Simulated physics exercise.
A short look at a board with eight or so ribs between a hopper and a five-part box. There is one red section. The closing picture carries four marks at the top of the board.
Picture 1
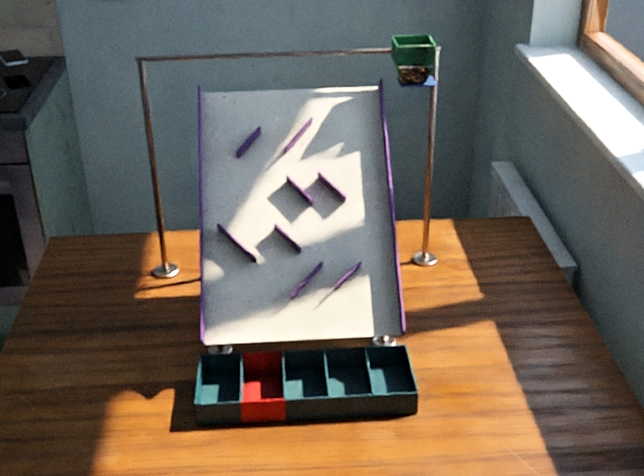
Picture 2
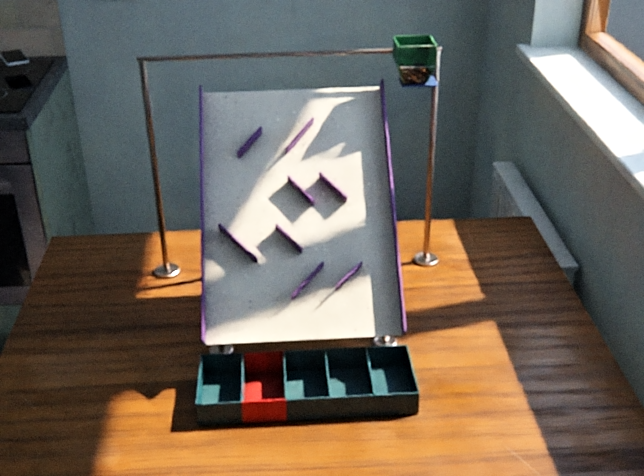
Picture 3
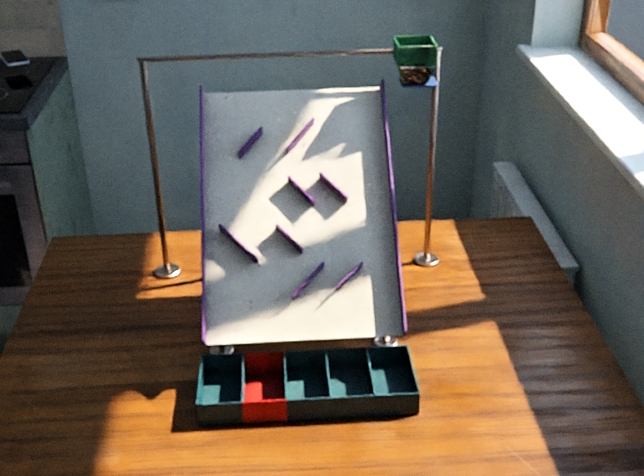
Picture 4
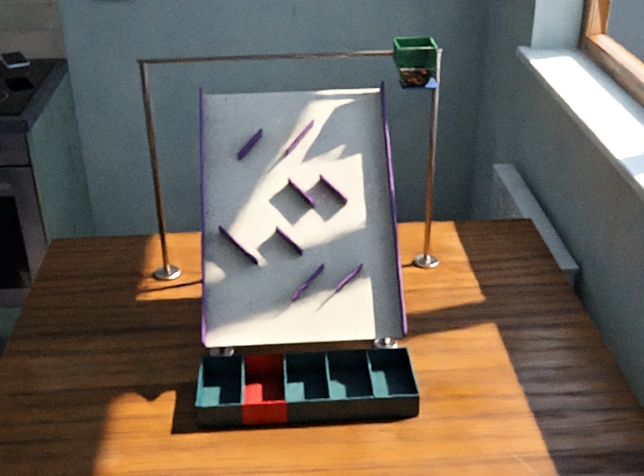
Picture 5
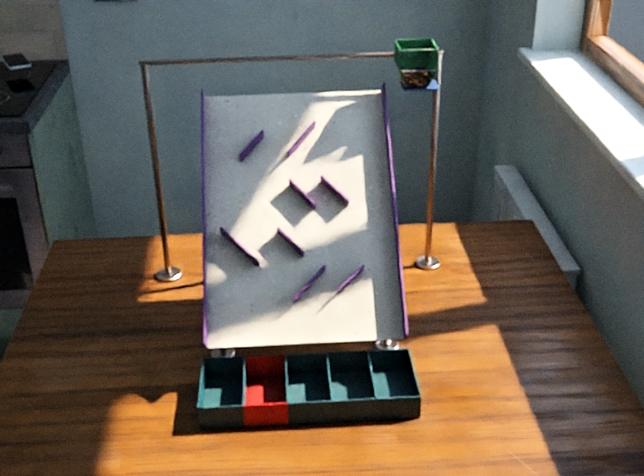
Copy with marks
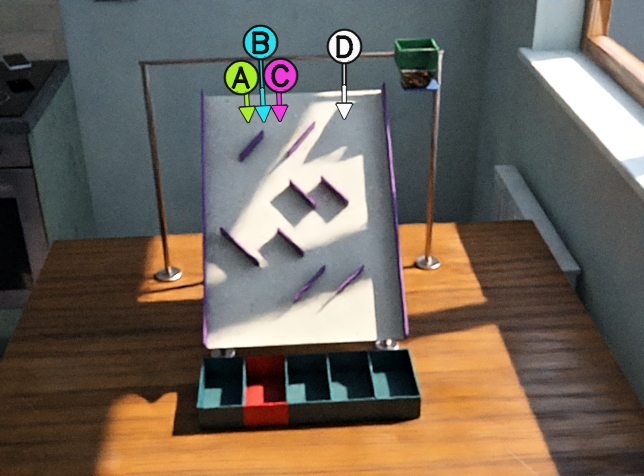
To begin with, a pale board with purple ribs stands on a wooden table, a green hopper of dark beans above its upper right corner and a five-part box with one red section below. Through to the end, the hopper, ribs and box show no clear movement.
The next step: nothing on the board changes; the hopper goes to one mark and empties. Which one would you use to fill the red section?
C works best here.
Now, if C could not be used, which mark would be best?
B it is.
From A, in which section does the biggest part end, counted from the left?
The first from the left.
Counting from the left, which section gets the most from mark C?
The second from the left.
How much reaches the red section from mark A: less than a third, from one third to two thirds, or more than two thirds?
It is less than a third.
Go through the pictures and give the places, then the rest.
The first frame shows hopper near (413, 74), black beans, door shut.
The second frame shows ribs (238, 153) to (261, 127), (286, 148) to (313, 117), (288, 175) to (314, 201).
The third frame shows ribs (320, 172) to (348, 198), (219, 224) to (257, 258), (276, 224) to (302, 249).
The fourth frame shows ribs (292, 298) to (324, 264), (337, 288) to (362, 264).
The fifth frame shows red section near (266, 413), number 2 of 5 from the left.
On the marked copy, mark A meets the board at (247, 116); mark B meets the board at (263, 116); mark C meets the board at (279, 115); mark D meets the board at (344, 113).
Choosing A, a small share in the red section, all but a few in other sections.
Choosing B, close to a third in the red section, close to two thirds in other sections.
Choosing C, close to two thirds in the red section, close to a quarter in other sections.
Choosing D, only a few in the red section, all but a few in other sections.
